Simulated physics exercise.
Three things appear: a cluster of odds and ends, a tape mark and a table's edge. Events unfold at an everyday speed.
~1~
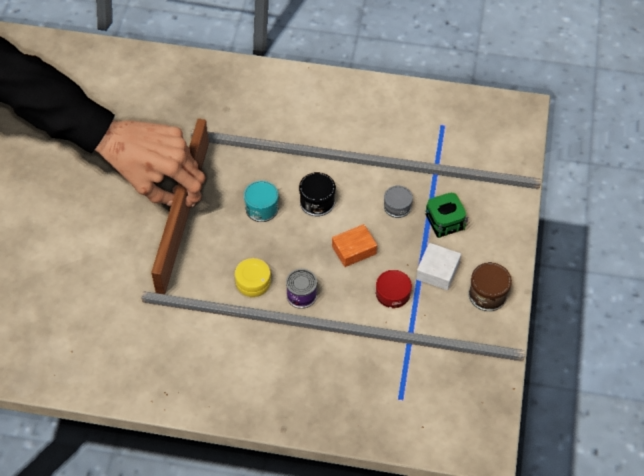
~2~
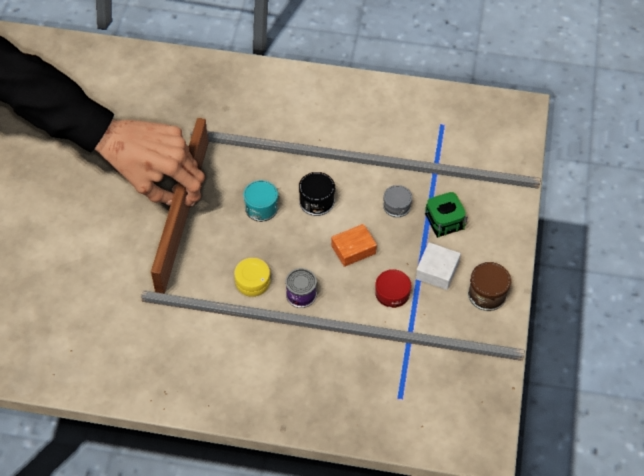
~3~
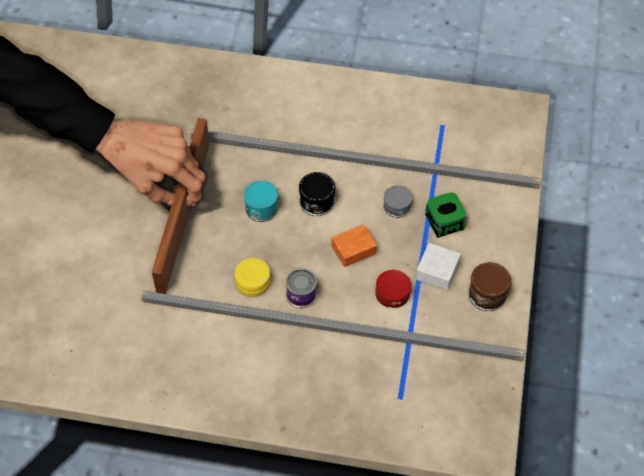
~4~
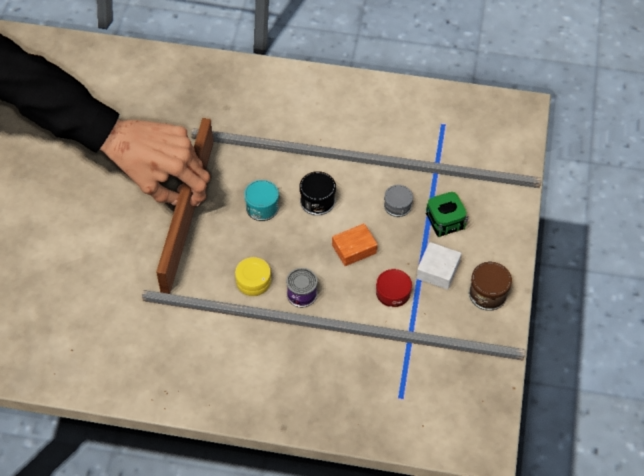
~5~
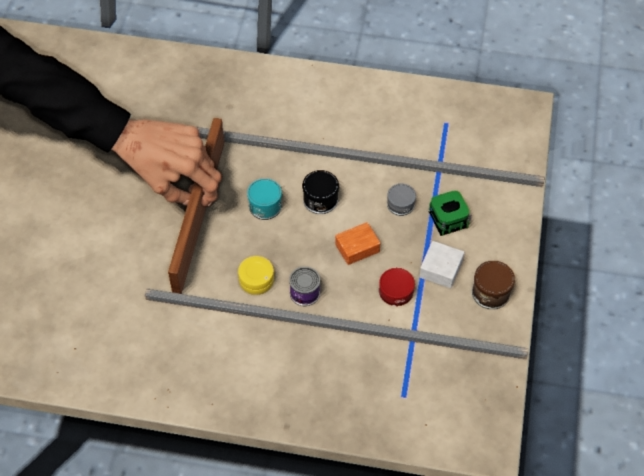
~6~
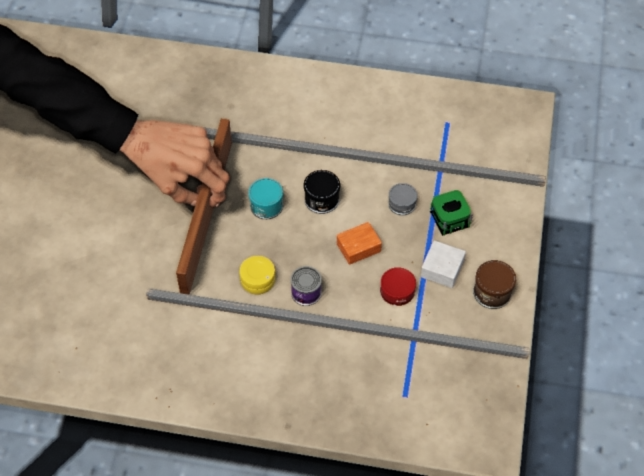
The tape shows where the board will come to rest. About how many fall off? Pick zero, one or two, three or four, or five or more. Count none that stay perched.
Zero fall off.
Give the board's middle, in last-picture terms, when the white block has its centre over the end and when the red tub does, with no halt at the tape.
Its middle is about (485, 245) and about (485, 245).
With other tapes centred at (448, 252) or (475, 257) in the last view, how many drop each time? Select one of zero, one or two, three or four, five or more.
Counts by place: None, then one to two.
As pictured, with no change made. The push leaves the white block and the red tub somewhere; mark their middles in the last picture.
Final positions - white block around (480, 265), red tub around (472, 295).
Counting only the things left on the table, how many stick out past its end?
Overhanging ones - 0.
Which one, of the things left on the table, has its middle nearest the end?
The one in question is the brown pot.
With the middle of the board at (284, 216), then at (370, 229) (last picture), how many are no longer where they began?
One spot: 4. Other spot: 8.
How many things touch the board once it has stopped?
It's 4.
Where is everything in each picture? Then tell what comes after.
The first picture shows brown pot (490, 287); green case (446, 215); white block (439, 267); board (182, 205); tape (423, 252).
The second picture shows green case (446, 214); turquoise pot (261, 201).
The third picture shows white block (438, 266); purple pot (301, 288).
The fourth picture shows brown pot (490, 286); orange block (355, 245).
The fifth picture shows green case (449, 213); yellow lid (256, 275).
The sixth picture shows brown pot (494, 285); green case (451, 212); white block (443, 264); board (206, 204); tape (428, 249).
Soon after, none off yet; brown pot at rest near (494, 285); green case at rest near (451, 212); white block at rest near (443, 264).
After that, none off yet; brown pot at rest near (494, 285); green case moving near (454, 214); white block at rest near (443, 264).
In the end, the number that fall off is zero.
